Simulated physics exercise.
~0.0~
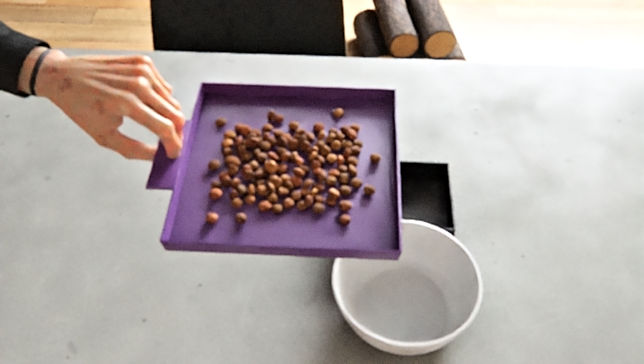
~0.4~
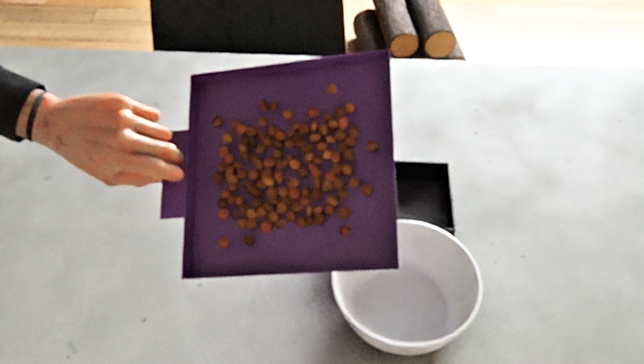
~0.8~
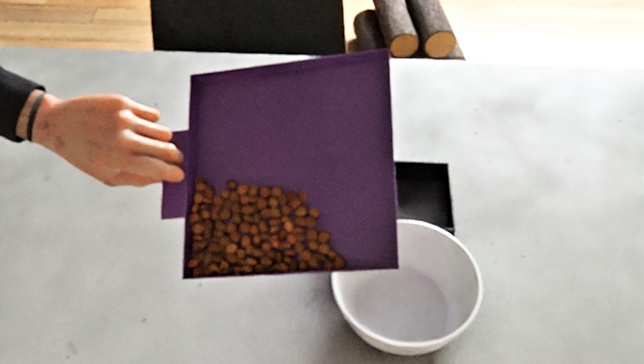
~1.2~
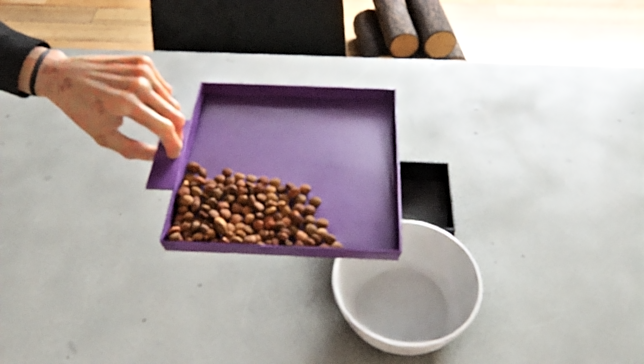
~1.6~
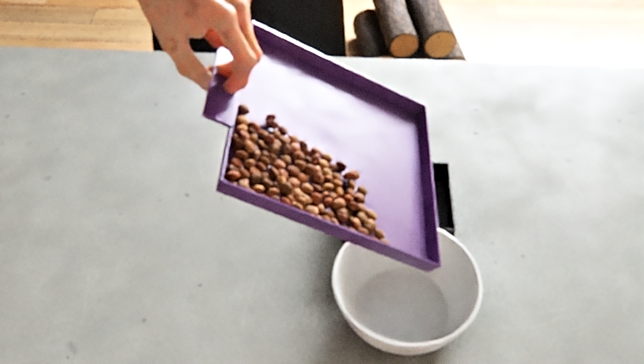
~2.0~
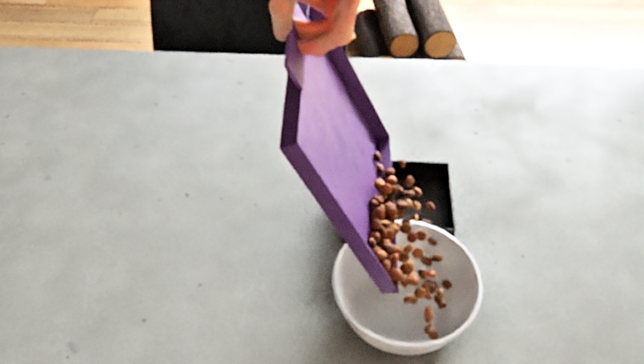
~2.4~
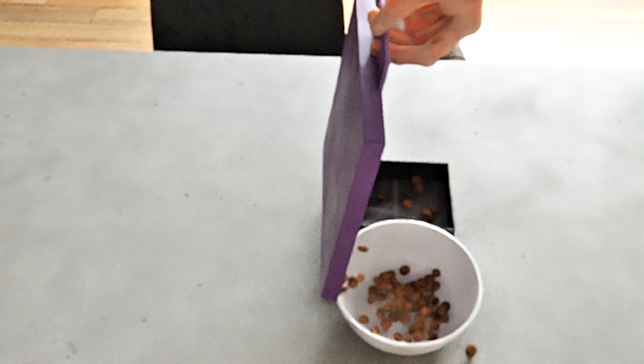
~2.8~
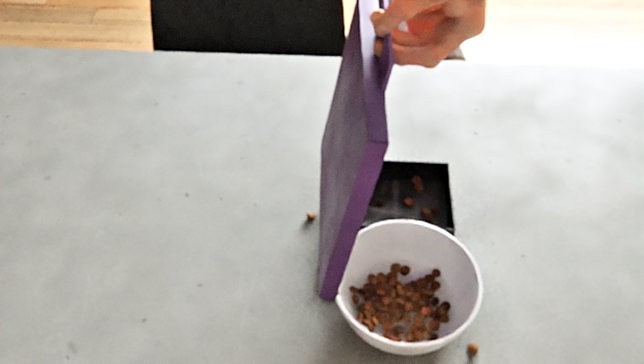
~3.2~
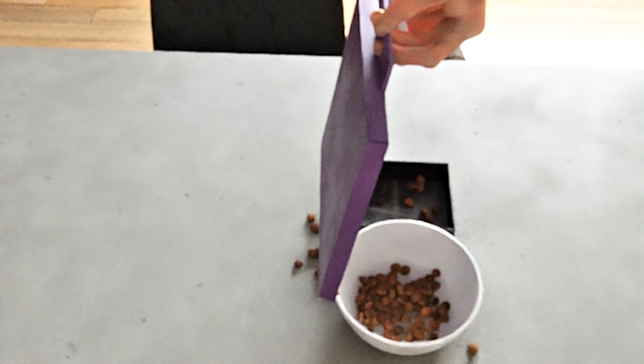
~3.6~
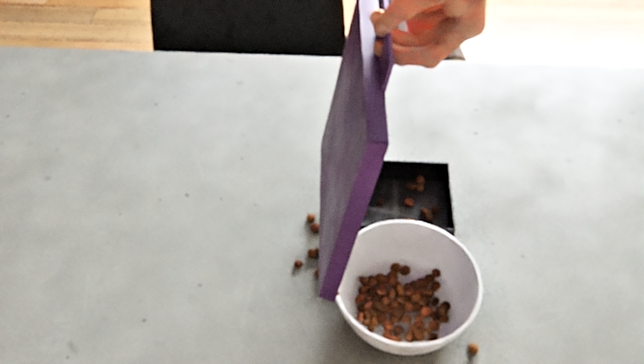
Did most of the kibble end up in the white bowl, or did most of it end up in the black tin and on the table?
Most of it ended up in the white bowl. Only a small share landed in the black tin, and a few pieces lay scattered on the table.
